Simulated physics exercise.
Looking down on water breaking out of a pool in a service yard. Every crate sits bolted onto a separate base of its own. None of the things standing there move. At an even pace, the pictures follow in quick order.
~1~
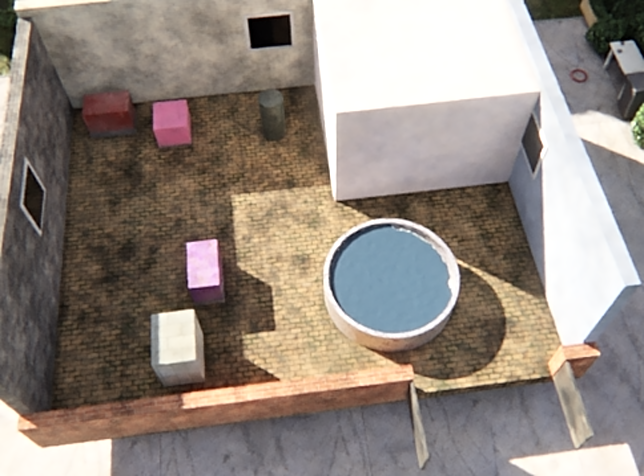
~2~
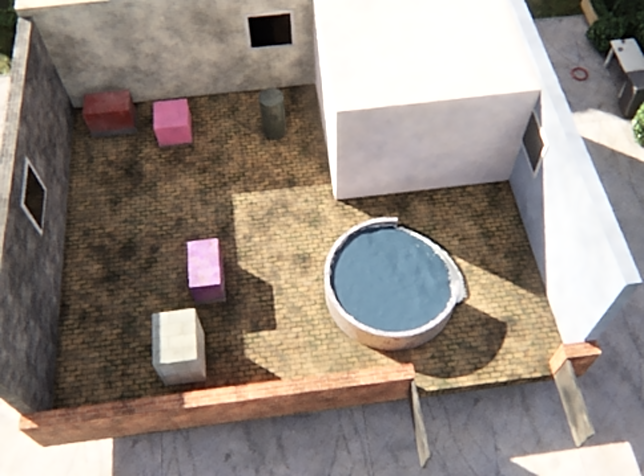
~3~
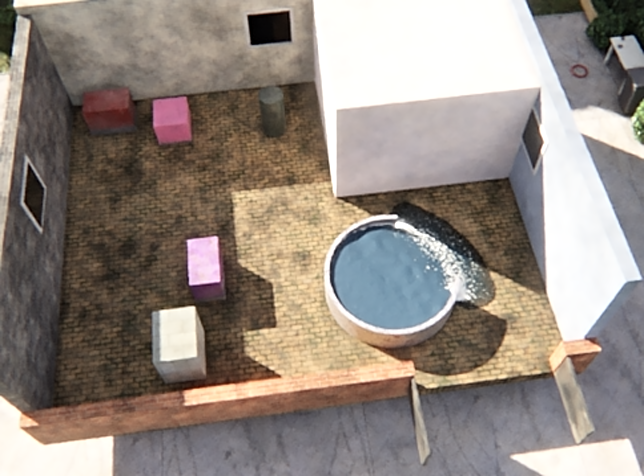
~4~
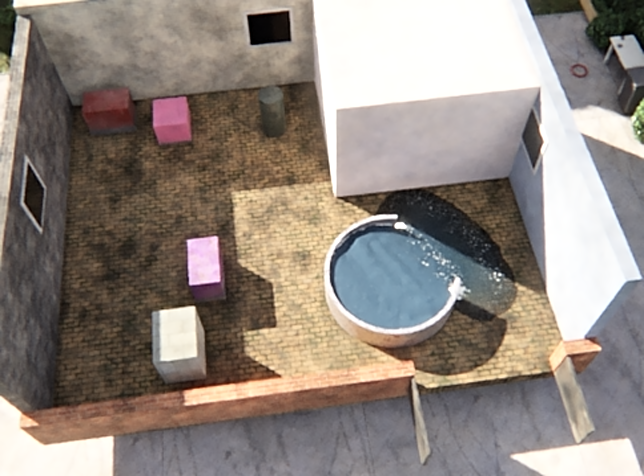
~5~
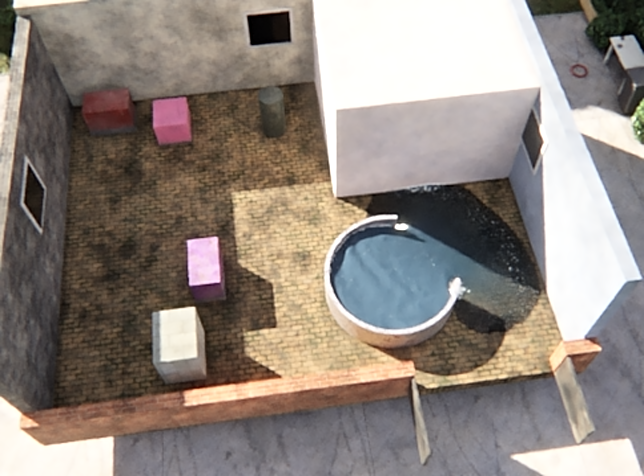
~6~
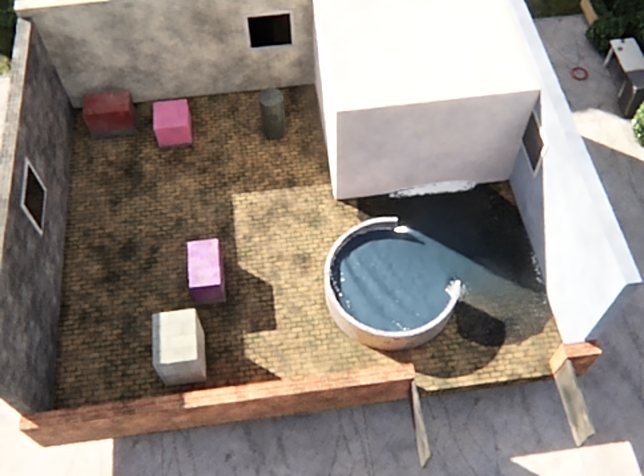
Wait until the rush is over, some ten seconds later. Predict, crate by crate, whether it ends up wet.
The red crate ends up dry; the purple crate ends up dry; the pink crate ends up dry.
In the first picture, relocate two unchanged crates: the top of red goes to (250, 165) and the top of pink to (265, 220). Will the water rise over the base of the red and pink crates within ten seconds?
My reading: The red one stays untouched, the pink one is flooded.
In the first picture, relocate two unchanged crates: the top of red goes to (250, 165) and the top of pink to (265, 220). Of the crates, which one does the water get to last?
Judging by the pictures, the purple-painted one.
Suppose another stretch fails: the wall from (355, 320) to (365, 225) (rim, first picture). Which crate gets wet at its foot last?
That would be the one in red.
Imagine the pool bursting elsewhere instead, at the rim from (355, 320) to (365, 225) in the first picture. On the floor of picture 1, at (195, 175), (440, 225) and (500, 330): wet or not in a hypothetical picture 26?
In the order given, the spots are swamped, not soaked and not soaked.
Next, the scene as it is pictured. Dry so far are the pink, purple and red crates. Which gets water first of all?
I'd pick the purple crate.
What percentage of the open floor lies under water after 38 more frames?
Near 45 in a hundred.
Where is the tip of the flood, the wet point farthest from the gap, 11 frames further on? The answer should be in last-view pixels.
About (565, 358).
A moment on, water covers 15 % of the floor; the red crate not reached, the purple crate not reached, the pink crate not reached.
Next, water covers 15 % of the floor; the red crate not reached, the purple crate not reached, the pink crate not reached.
Then, water covers 25 % of the floor; the red crate not reached, the purple crate not reached, the pink crate not reached.
Later, water covers 45 % of the floor; the red crate not reached, the purple crate water round its plinth, the pink crate not reached.
In the end, water covers 60 % of the floor; the red crate stayed above the water, the purple crate stayed above the water, the pink crate stayed above the water.
